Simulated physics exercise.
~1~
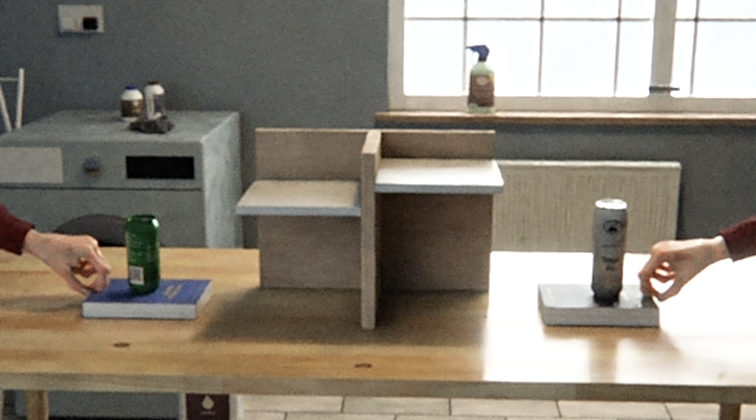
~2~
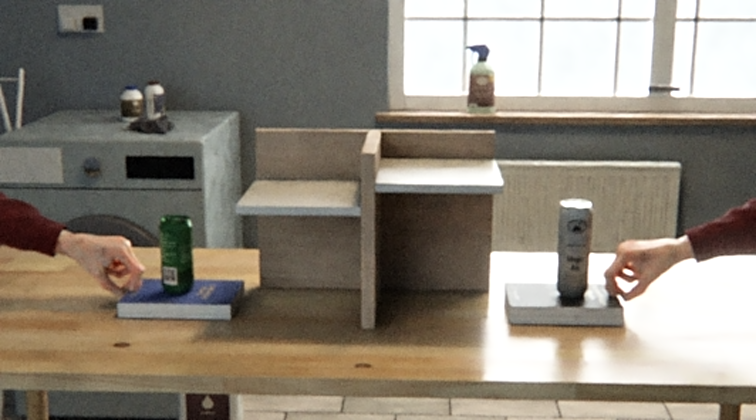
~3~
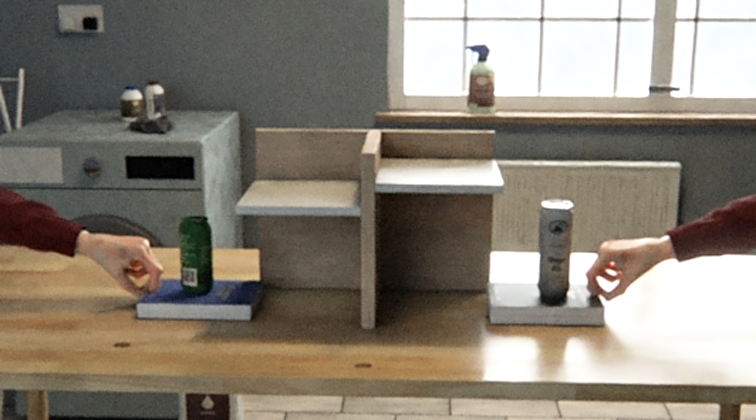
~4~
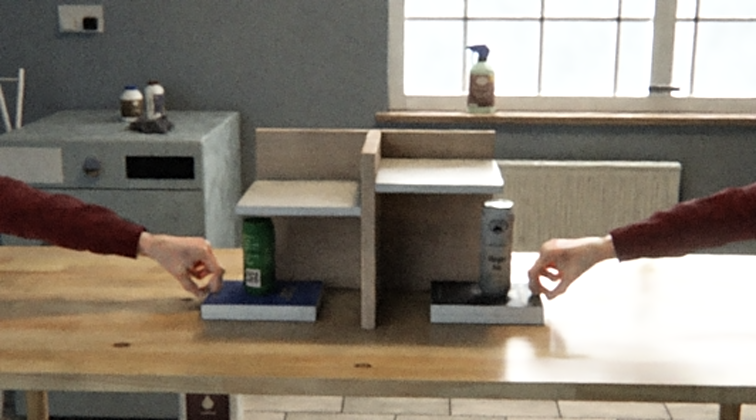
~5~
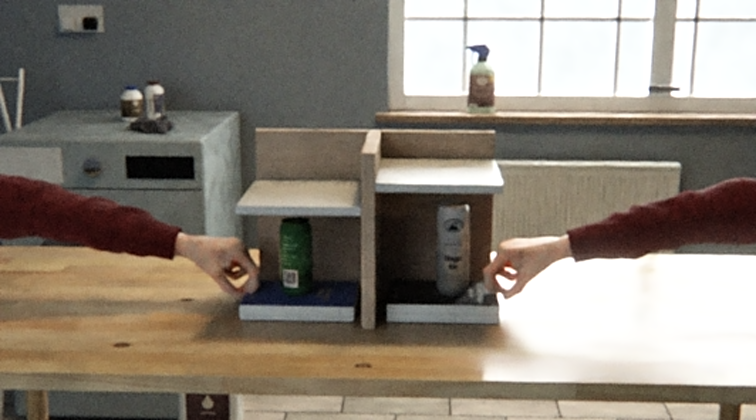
On a wooden table in front of a washing machine and a bright window, a wooden rack stands with a shelf on each side of an upright divider, the left one lower. A green can stands on a blue book at the left, and a taller pale can stands on a dark-covered book at the right. Two hands in dark red sleeves push the books inward, each can riding upright. The cans reach the outer edges of the shelves and pass underneath without touching them. At the end both stand upright beneath the shelves, hands still beside the books.
